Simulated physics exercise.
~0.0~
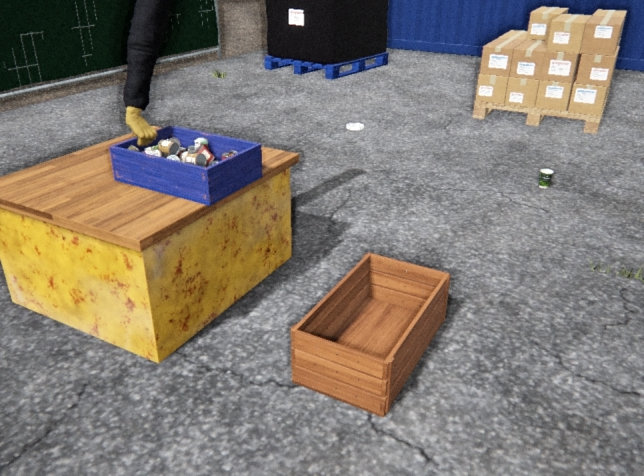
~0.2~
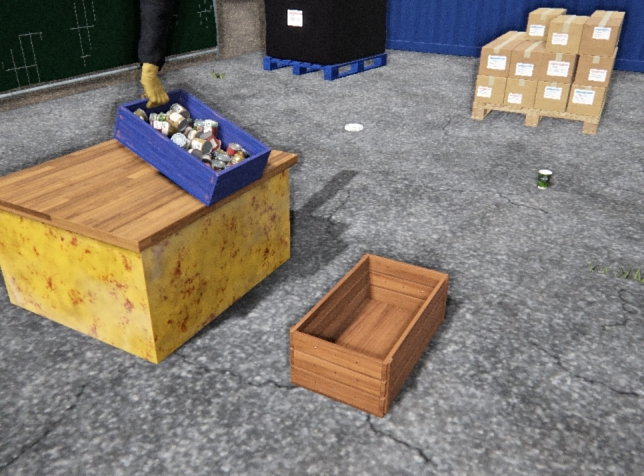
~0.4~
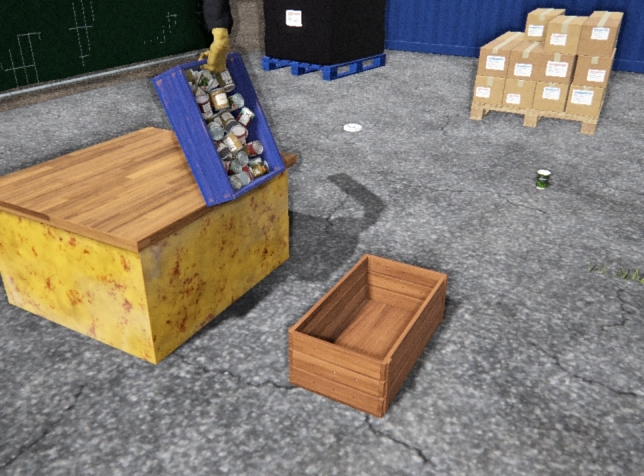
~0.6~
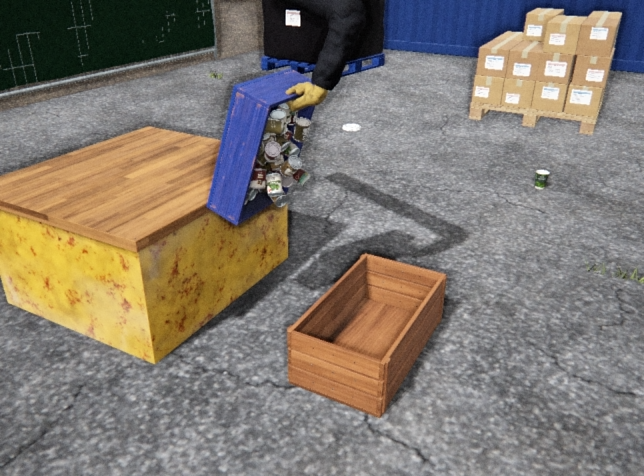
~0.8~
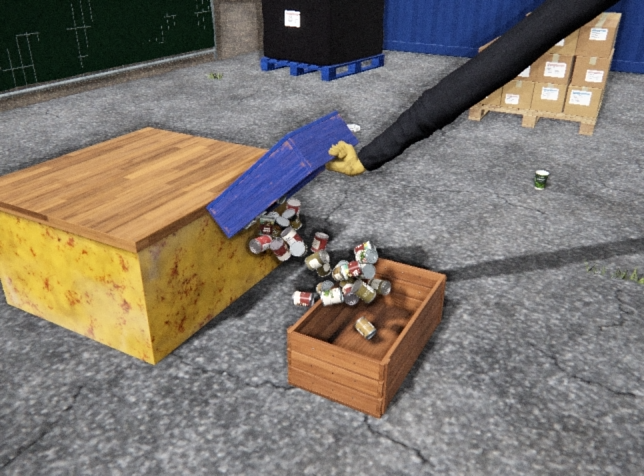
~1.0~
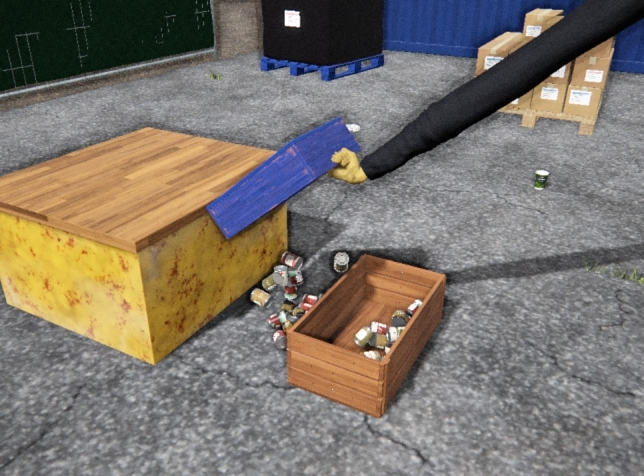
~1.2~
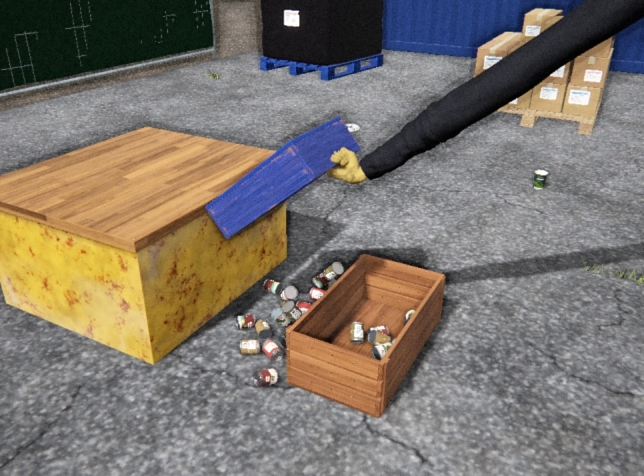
A blue tote full of small tins sits on a wood-topped bench with stained yellow sides, at the left of a cracked grey yard seen from above by a slightly swaying camera. An empty wooden box lies on the ground to the right, with stacked cartons and a blue wall behind. A gloved hand in a dark sleeve lifts the tote's far end and tips it steadily rightward. The tins slide down, then tumble over the edge in a clattered heap. Some drop into the box, but more land on the ground between it and the bench, where they scatter while the emptied tote stays held upturned.
